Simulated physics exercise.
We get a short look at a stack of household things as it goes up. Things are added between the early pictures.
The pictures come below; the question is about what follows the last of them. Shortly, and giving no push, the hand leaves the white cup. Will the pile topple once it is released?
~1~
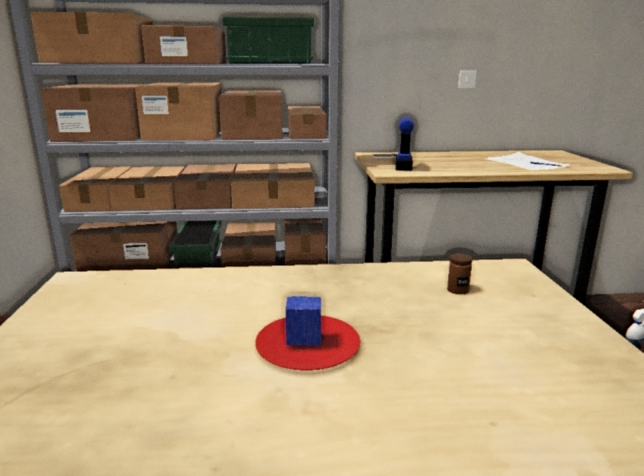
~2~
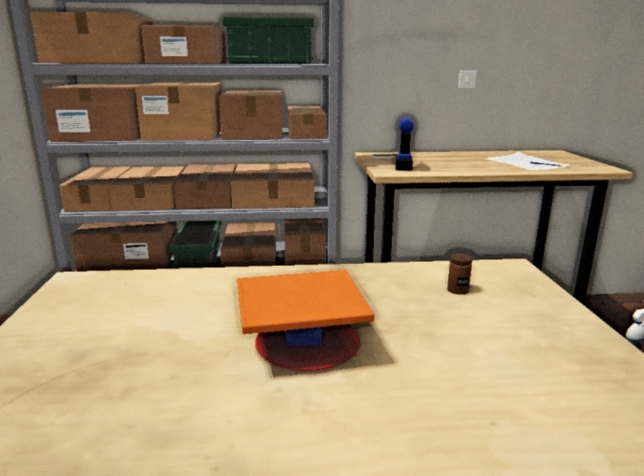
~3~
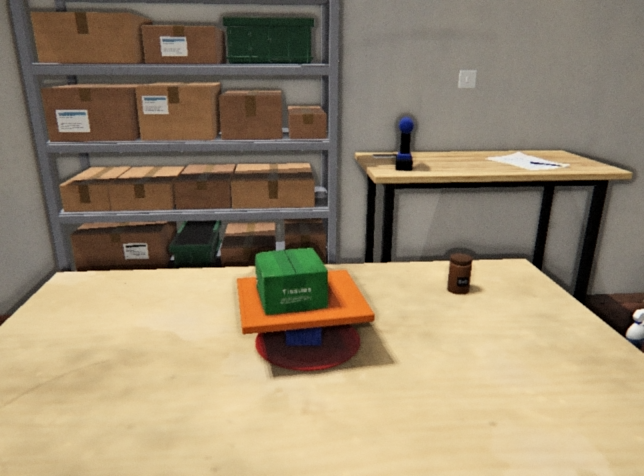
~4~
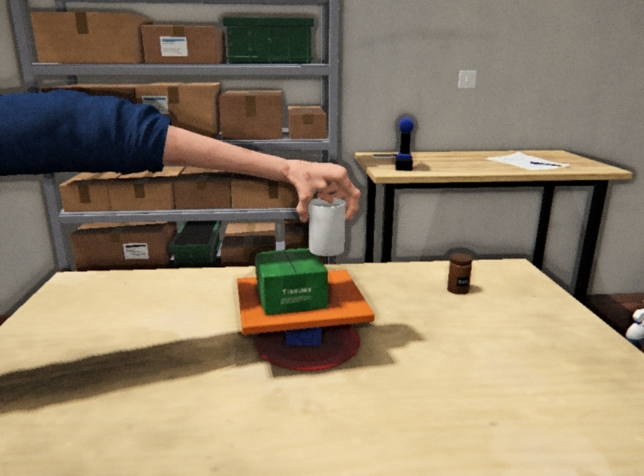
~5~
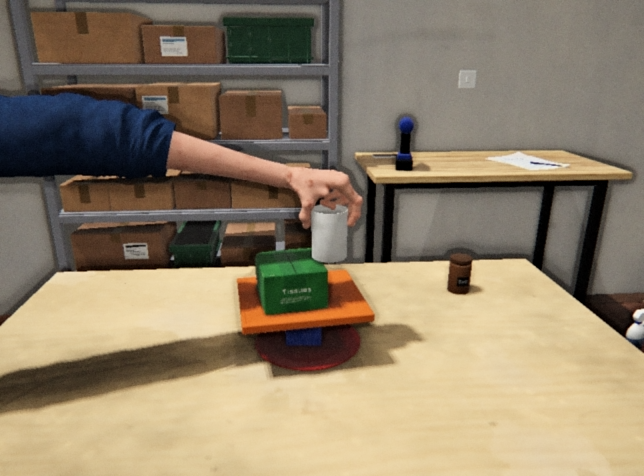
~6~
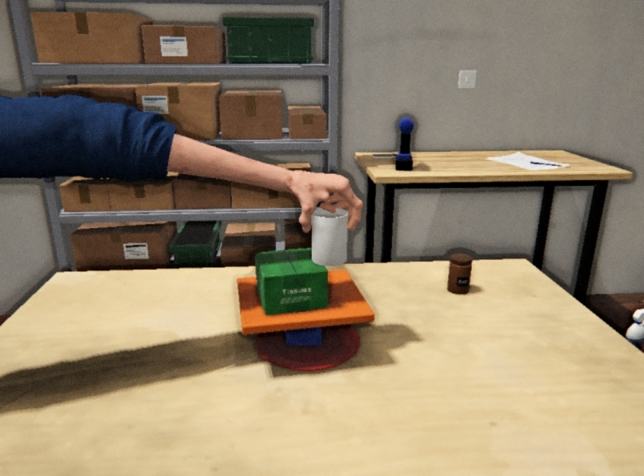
Seems the tower doesn't stand.
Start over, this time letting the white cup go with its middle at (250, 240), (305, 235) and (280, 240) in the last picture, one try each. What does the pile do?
Well, on the first go it tumbles down, on the second it stays steady, and on the third it stays steady.
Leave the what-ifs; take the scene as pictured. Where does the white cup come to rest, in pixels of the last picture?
Somewhere around (385, 322) in the last picture.
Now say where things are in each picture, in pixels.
The last thing is not in view yet, in the first frame.
The last thing is not in view yet; orange tray (301, 298), in the second frame.
The last thing is not in view yet; red plate (308, 342), in the third frame.
Coming down; white cup (327, 226), in the fourth frame.
Coming down; white cup (330, 233); brown jar (460, 274), in the fifth frame.
Set down, still held; white cup (329, 237); green box (290, 280), in the sixth frame.
Then, 0.40 s on from there, white cup now fallen.
Then, 0.50 s on from there, things are still on the move.
In the end, fallen, white cup; the other 5 unmoved. At the end, from the last picture's camera, white cup near (385, 322). The pile comes apart.
